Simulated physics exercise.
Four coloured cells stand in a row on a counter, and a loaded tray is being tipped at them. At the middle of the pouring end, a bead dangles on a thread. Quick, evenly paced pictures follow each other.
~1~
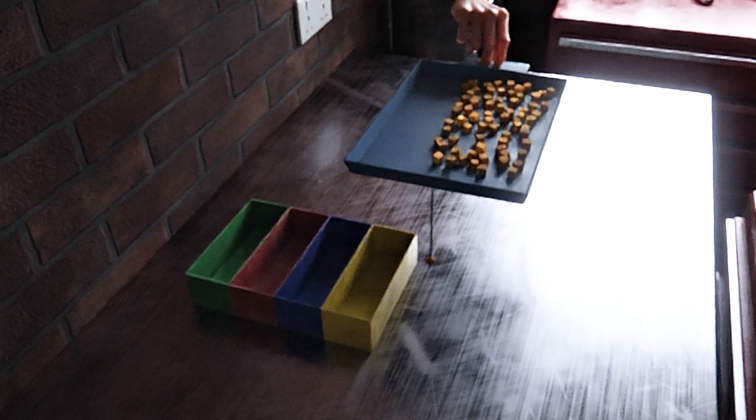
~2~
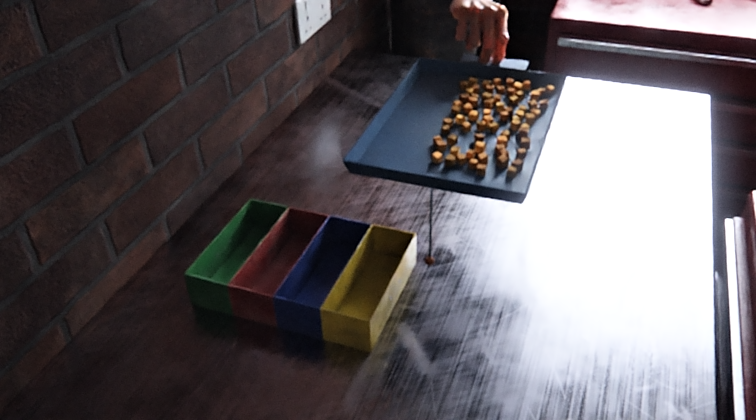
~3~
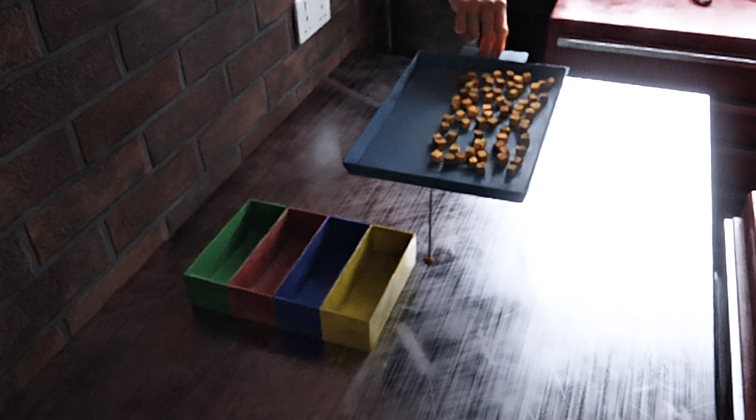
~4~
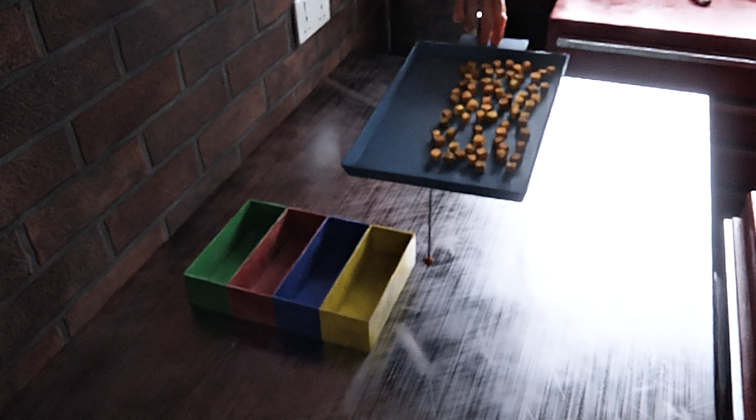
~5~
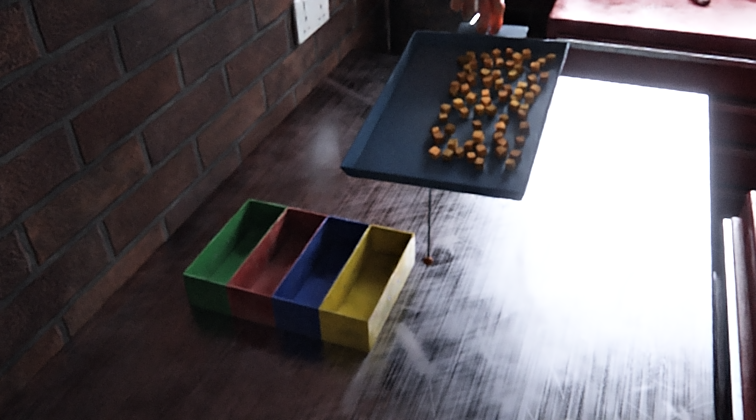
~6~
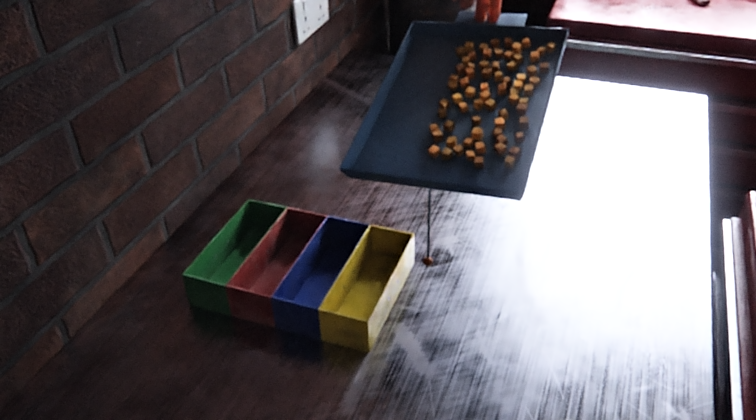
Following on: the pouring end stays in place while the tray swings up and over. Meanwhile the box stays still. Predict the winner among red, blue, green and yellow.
I would say yellow.
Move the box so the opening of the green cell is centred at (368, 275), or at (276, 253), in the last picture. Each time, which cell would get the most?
Try 1: The green cell. Try 2: The blue cell.
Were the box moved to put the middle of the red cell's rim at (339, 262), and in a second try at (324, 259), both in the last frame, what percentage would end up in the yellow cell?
20 and 30 in a hundred.
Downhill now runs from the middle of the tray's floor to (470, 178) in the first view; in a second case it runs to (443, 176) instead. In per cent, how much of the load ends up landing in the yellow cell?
In order, some 0 % and some 10 %.
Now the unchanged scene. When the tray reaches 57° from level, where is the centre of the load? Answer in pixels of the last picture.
Somewhere about (411, 169).
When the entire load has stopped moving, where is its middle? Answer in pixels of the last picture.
Once nothing moves, the middle sits near (375, 316).
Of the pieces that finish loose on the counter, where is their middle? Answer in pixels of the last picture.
At about (430, 343).
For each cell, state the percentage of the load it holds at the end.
Approximate shares in per cent - green cell 0, red cell 0, blue cell 20, yellow cell 40.
Soon, tray tipped steeply; nearly all on the tray; a small part falling or outside the box.
A while on, tray tipped right over; most on the tray; a small part in the yellow cell; a small part in the blue cell; a small part falling or outside the box.
Towards the end, tray tipped past a quarter turn; about a third in the yellow cell; about a quarter in the blue cell; about half falling or outside the box.
Finally, tray tipped past a quarter turn; about a third in the yellow cell; about a quarter in the blue cell; none in the red cell; none in the green cell; about half outside the box.
